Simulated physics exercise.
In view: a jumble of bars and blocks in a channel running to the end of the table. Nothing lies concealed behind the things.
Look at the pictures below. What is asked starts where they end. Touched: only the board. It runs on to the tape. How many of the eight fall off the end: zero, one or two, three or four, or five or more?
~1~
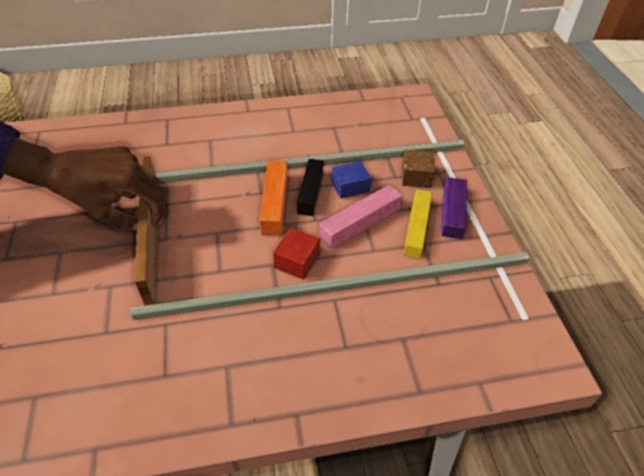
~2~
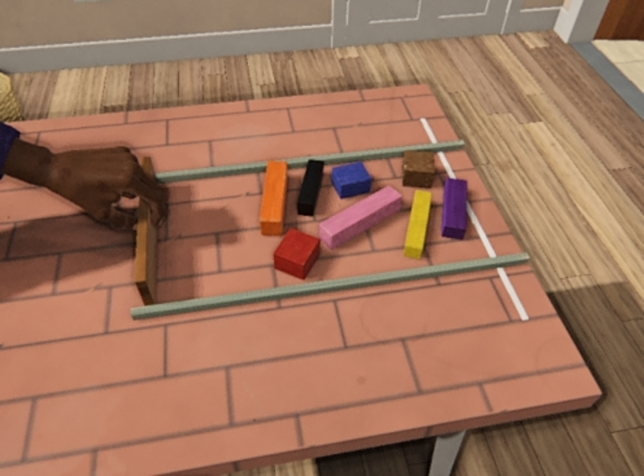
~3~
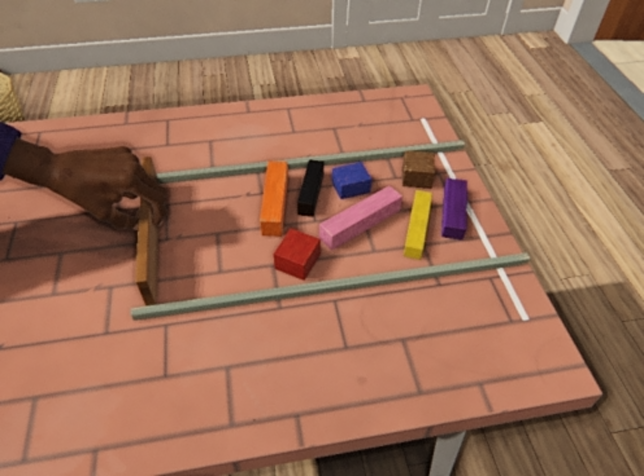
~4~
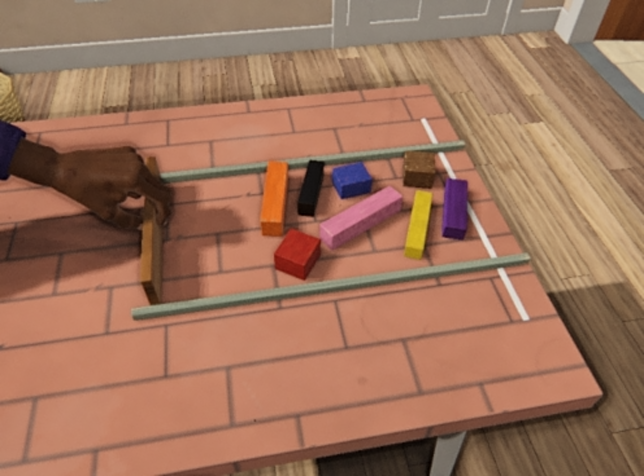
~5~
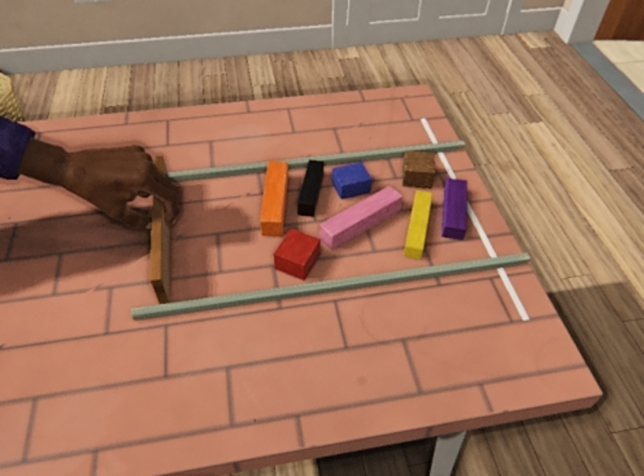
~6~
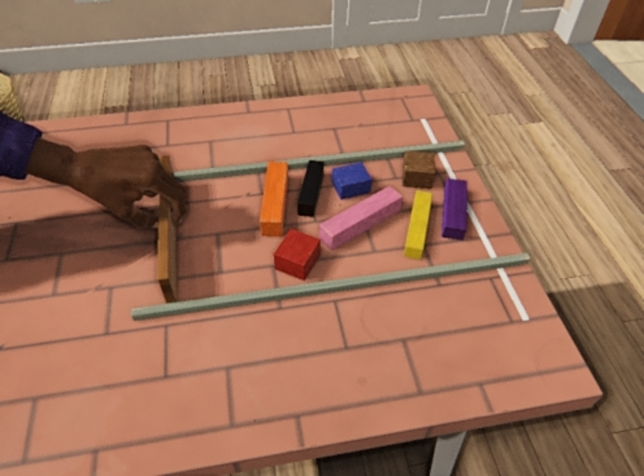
It sends over the edge more than four pieces.
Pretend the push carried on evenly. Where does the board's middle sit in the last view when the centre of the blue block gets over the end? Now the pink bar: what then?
(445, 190) and then (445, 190), give or take.
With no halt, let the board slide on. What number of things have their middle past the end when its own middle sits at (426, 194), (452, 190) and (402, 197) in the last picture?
2; 5; 0.
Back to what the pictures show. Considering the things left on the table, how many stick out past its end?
So the number is 2.
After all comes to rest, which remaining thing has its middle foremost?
Black stick.
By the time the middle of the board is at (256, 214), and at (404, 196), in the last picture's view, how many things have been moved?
First 0, then 8.
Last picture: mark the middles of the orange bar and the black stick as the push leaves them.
Final positions - orange bar around (466, 174), black stick around (478, 166).
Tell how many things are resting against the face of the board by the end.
It's 2 of them.
A little later, none off yet; purple stick at rest near (455, 208); brown block at rest near (418, 170); yellow bar at rest near (418, 224).
Next, none off yet; purple stick at rest near (455, 208); brown block shifted a little near (424, 165); yellow bar moving near (425, 225).
Later still, none off yet; purple stick shifted about its own width near (508, 212); brown block tilted a little near (484, 154); yellow bar shifted about its own width near (488, 226).
When it is over, the number that fall off is five or more; down, pink bar, blue block, yellow bar, brown block and purple stick.
